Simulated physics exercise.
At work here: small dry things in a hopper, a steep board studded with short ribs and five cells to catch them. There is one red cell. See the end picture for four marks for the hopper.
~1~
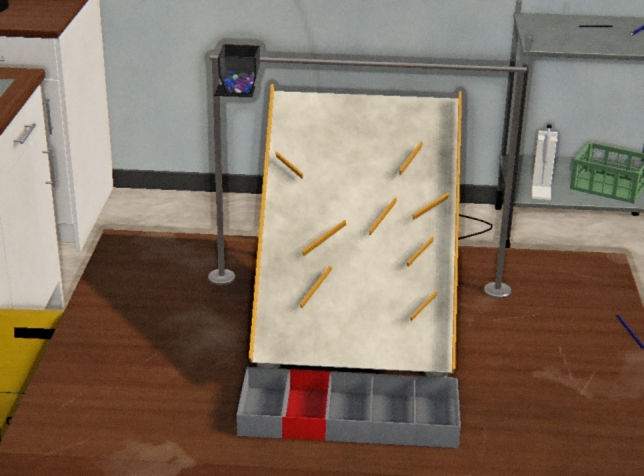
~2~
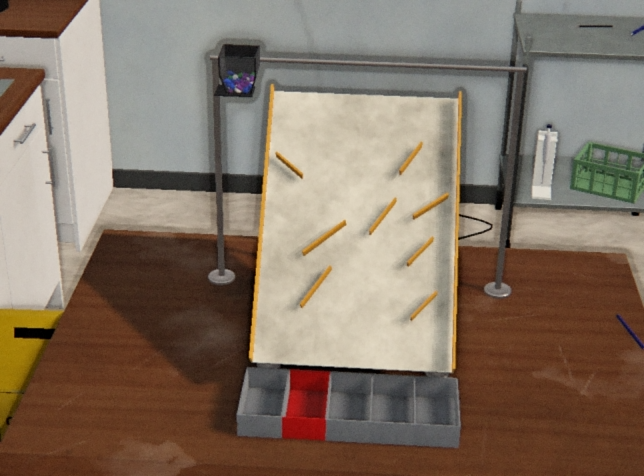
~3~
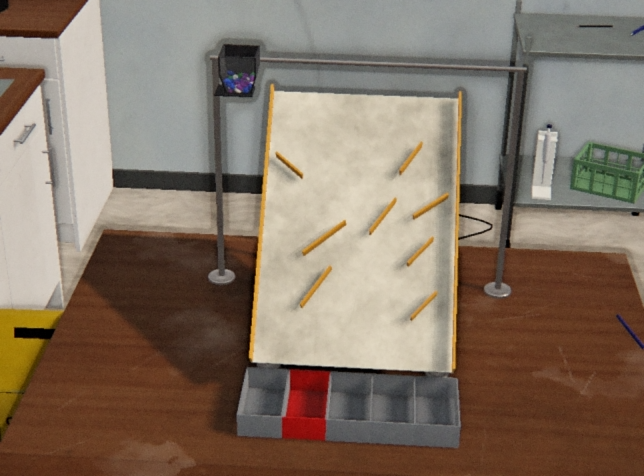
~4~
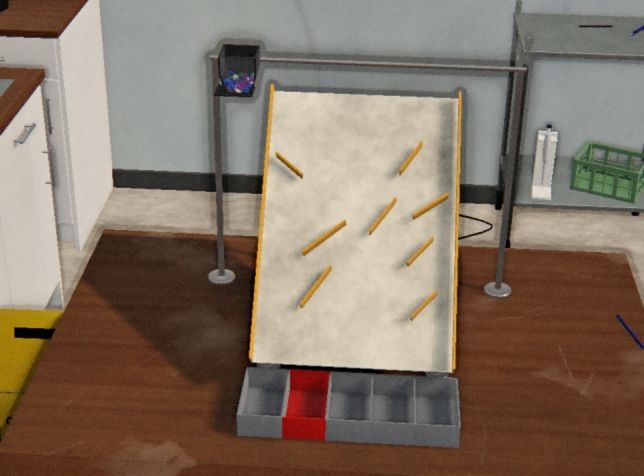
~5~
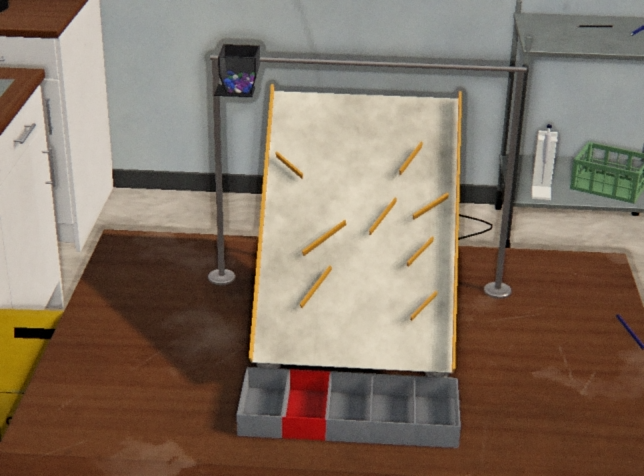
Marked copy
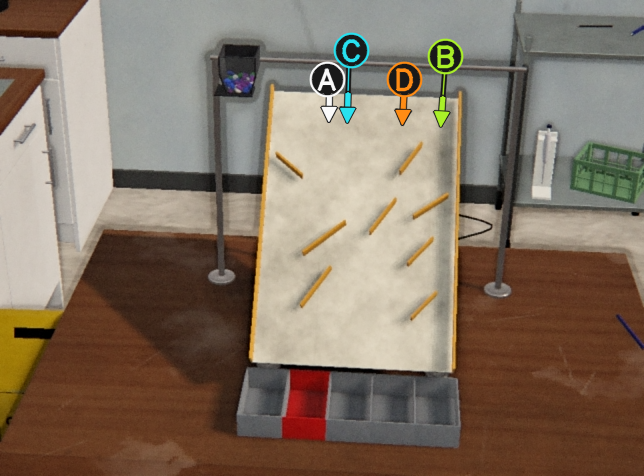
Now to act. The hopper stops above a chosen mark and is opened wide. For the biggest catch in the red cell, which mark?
Mark D does it best.
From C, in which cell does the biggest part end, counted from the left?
The first from the left.
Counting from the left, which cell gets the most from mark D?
The second from the left.
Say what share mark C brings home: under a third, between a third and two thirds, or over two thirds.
It is under a third.
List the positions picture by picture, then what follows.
In the first frame, hopper (241, 84), jelly beans, door shut.
In the second frame, ribs (276, 152) to (302, 174), (400, 170) to (422, 142), (370, 231) to (396, 198).
In the third frame, ribs (414, 215) to (448, 193), (303, 252) to (346, 220), (408, 263) to (433, 237).
In the fourth frame, ribs (301, 305) to (331, 266), (411, 317) to (437, 291).
In the fifth frame, red cell (304, 427), number 2 of 5 from the left.
On the marked copy, mark A meets the board at (328, 116); mark B meets the board at (441, 121); mark C meets the board at (347, 117); mark D meets the board at (402, 119).
For mark A, not one piece in the red cell, the larger part in other cells, about a tenth held on the board, just a few outside the box.
For mark B, just a few in the red cell, the larger part in other cells, about a tenth held on the board, just a few outside the box.
For mark C, about a tenth in the red cell, the larger part in other cells, just a few held on the board, about a tenth outside the box.
For mark D, roughly two thirds in the red cell, roughly a quarter in other cells.
